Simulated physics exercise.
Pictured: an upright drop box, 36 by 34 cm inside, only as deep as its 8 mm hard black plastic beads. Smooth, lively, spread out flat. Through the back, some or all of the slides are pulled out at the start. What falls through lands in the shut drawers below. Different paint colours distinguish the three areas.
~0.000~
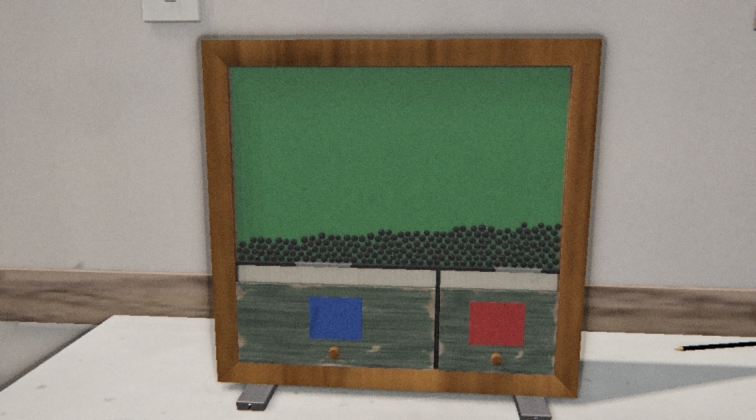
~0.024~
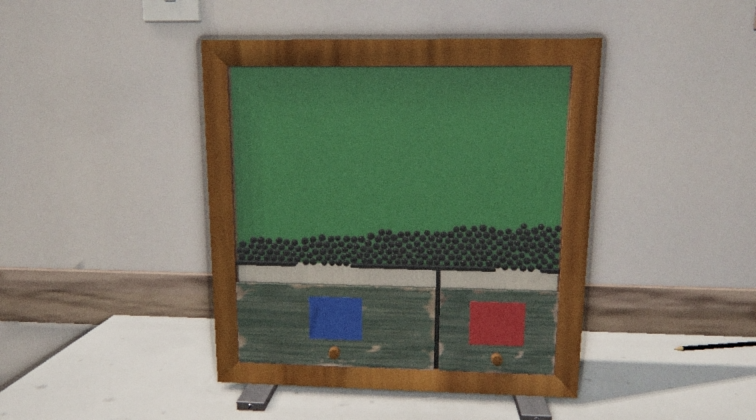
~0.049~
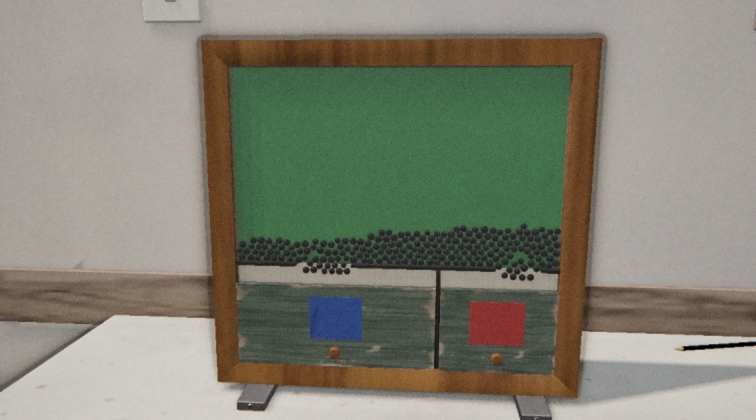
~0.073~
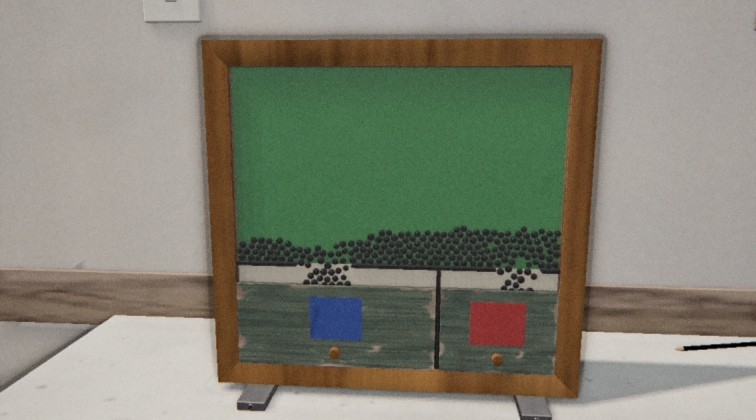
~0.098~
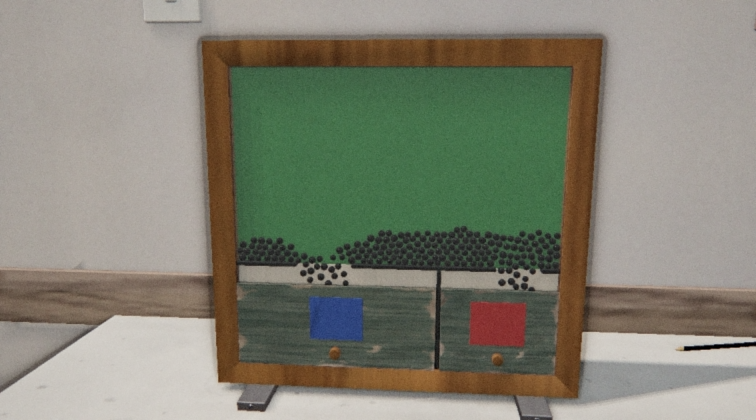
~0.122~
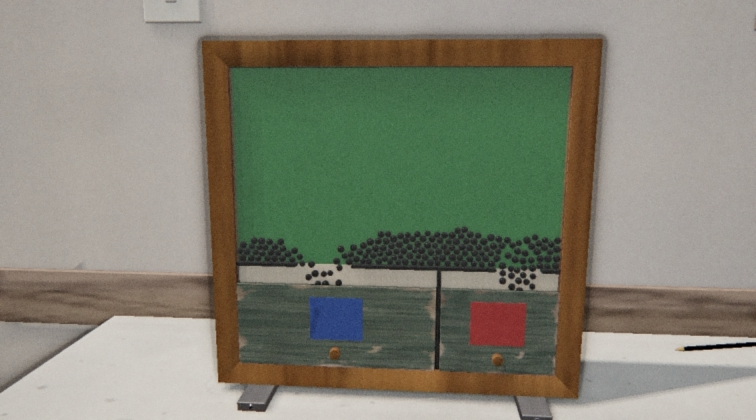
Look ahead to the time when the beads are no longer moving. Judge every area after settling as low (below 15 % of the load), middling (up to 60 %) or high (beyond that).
Judged at rest: Red middling; blue middling; green middling.
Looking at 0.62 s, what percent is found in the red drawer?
Roughly 35 per cent.
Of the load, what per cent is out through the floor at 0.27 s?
About 50 %.
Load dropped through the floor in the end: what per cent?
Close to 80 in a hundred, I reckon.
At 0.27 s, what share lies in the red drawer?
It comes to roughly 25 %.
After 0.27 s, 50 % are out; red 25 %, blue 20 %, green 50 %.
After 0.62 s, 65 % are out; red 35 %, blue 30 %, green 35 %.
After 1.32 s, 75 % are out; red 40 %, blue 35 %, green 25 %.
All still by 2.4 s, 80 % are out; red 40 %, blue 40 %, green 20 %.
